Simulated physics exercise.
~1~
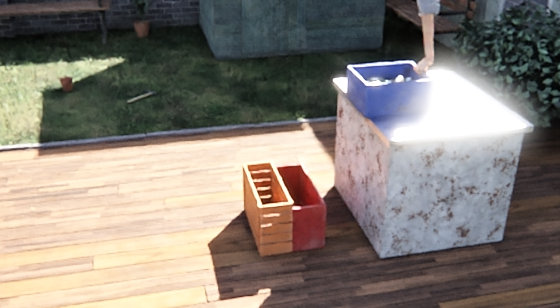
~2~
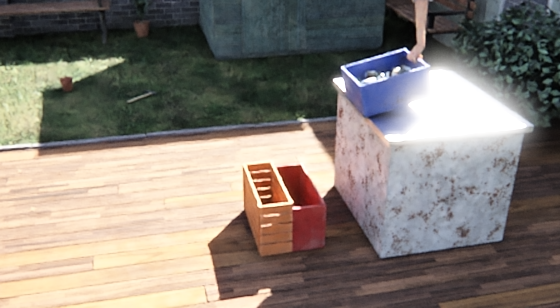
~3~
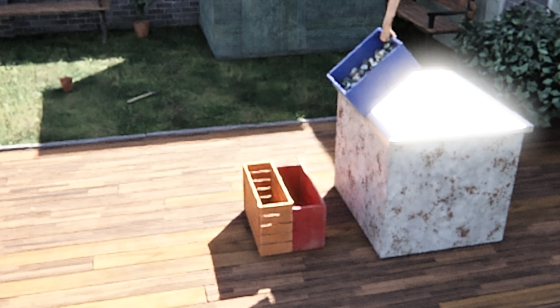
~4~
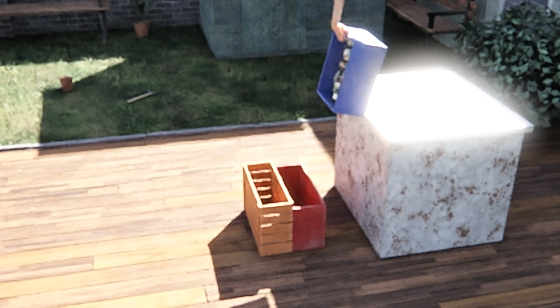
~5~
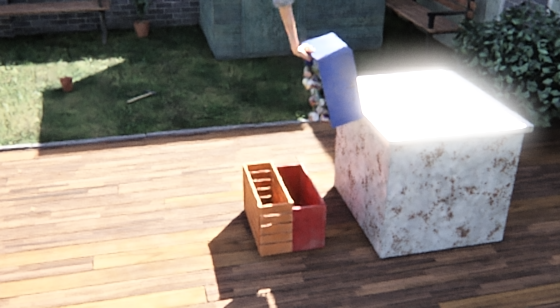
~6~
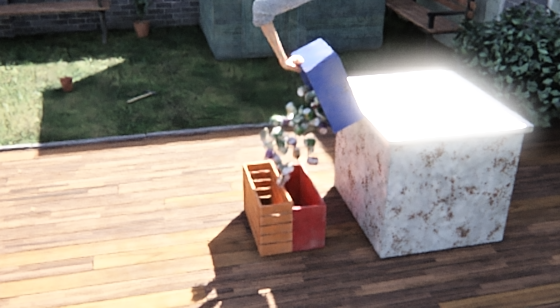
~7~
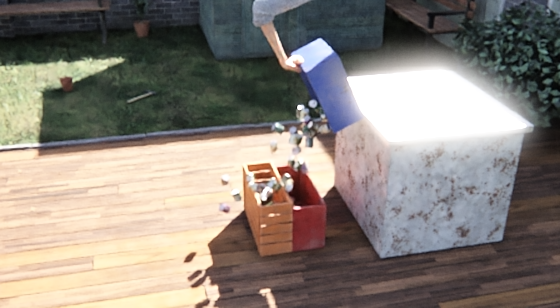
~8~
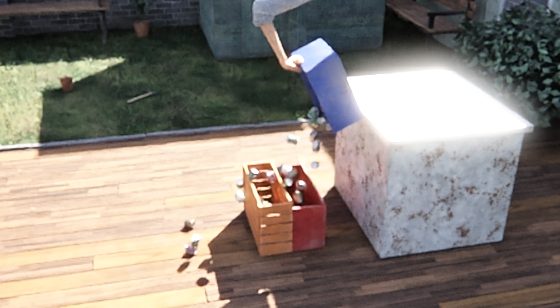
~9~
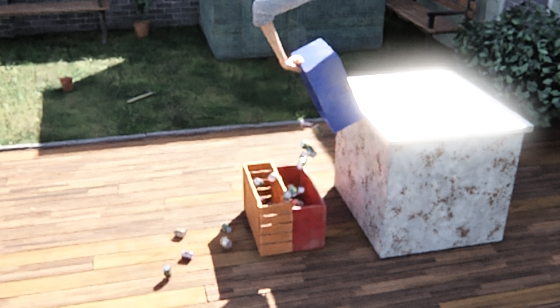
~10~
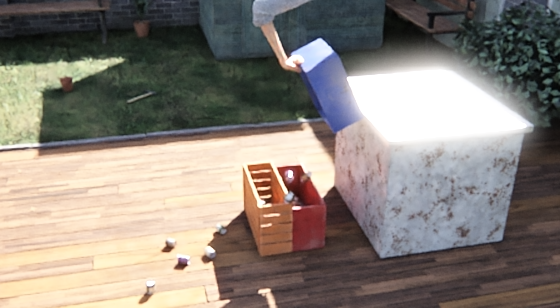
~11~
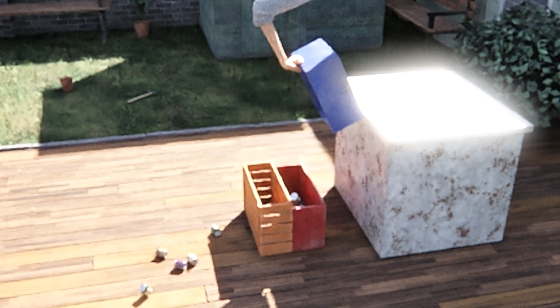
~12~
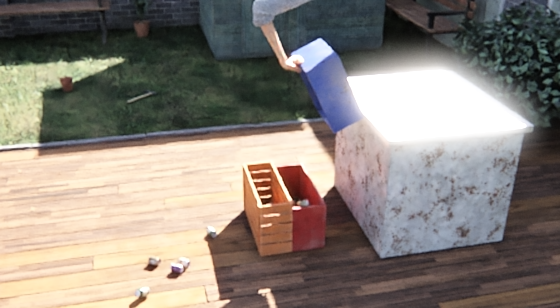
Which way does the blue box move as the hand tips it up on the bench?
The blue box moves to the left, towards the side where the red and orange containers stand.
